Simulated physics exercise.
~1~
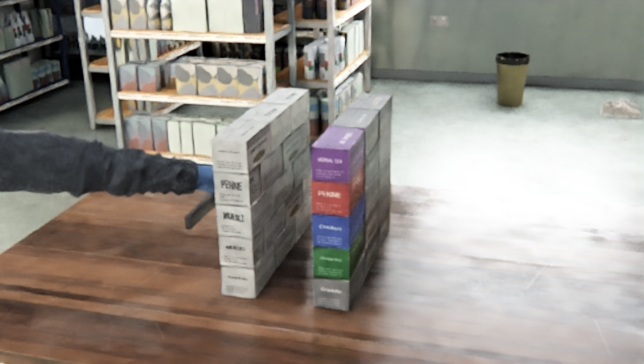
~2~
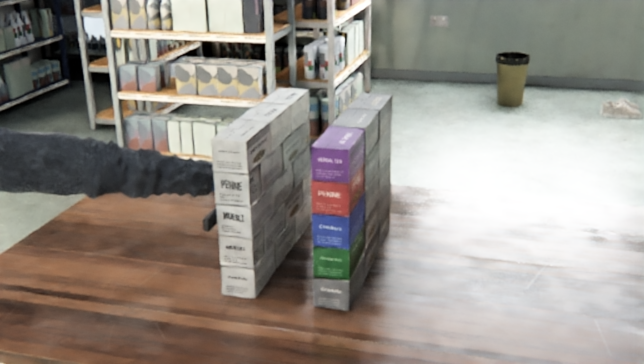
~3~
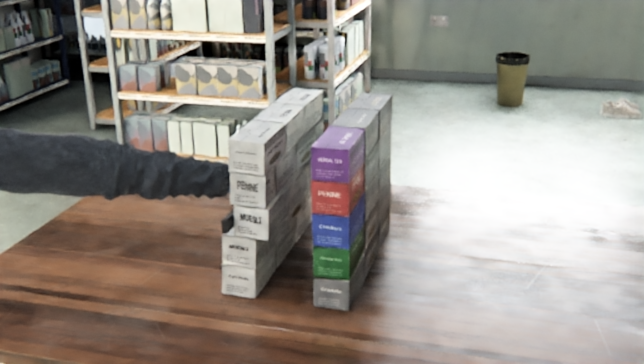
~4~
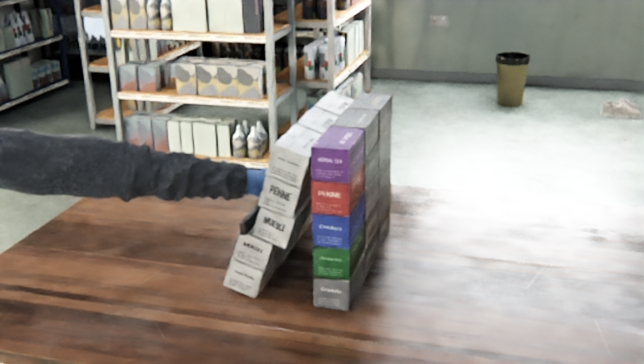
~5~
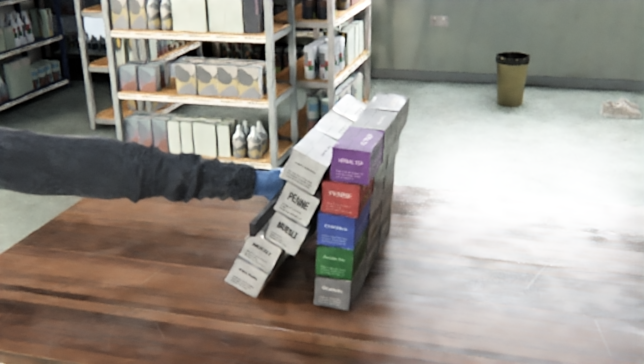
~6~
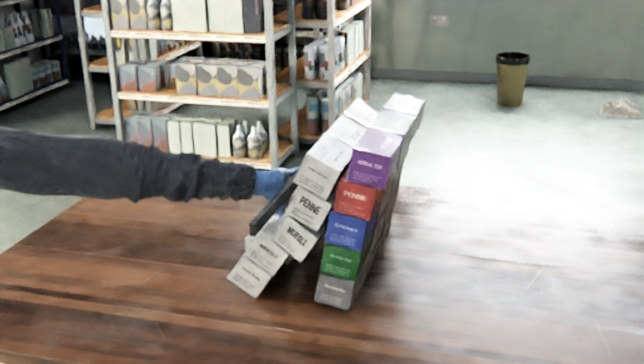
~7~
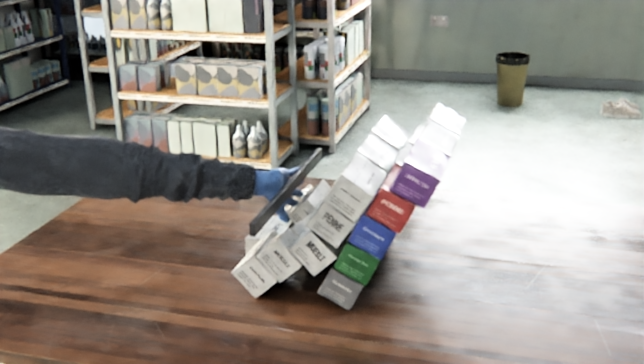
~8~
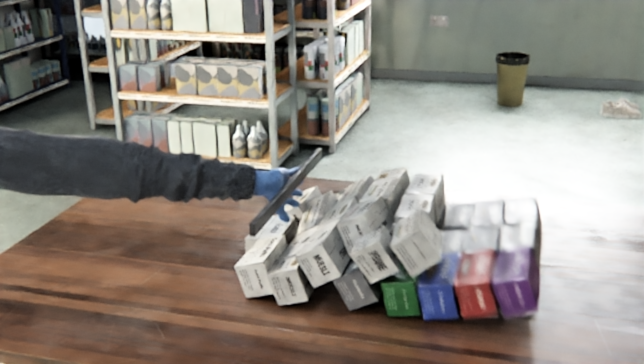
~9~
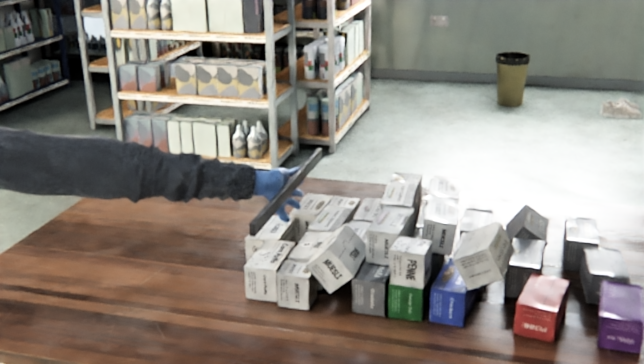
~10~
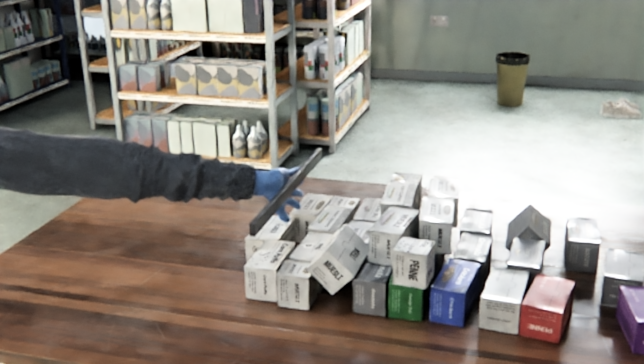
We see a gloved hand push a flat batten rightward into a pale wall of stacked packets, which leans into a second wall with coloured packets; both topple to the right and end scattered across the wooden table, the purple packet farthest right beyond the red, blue and green ones.
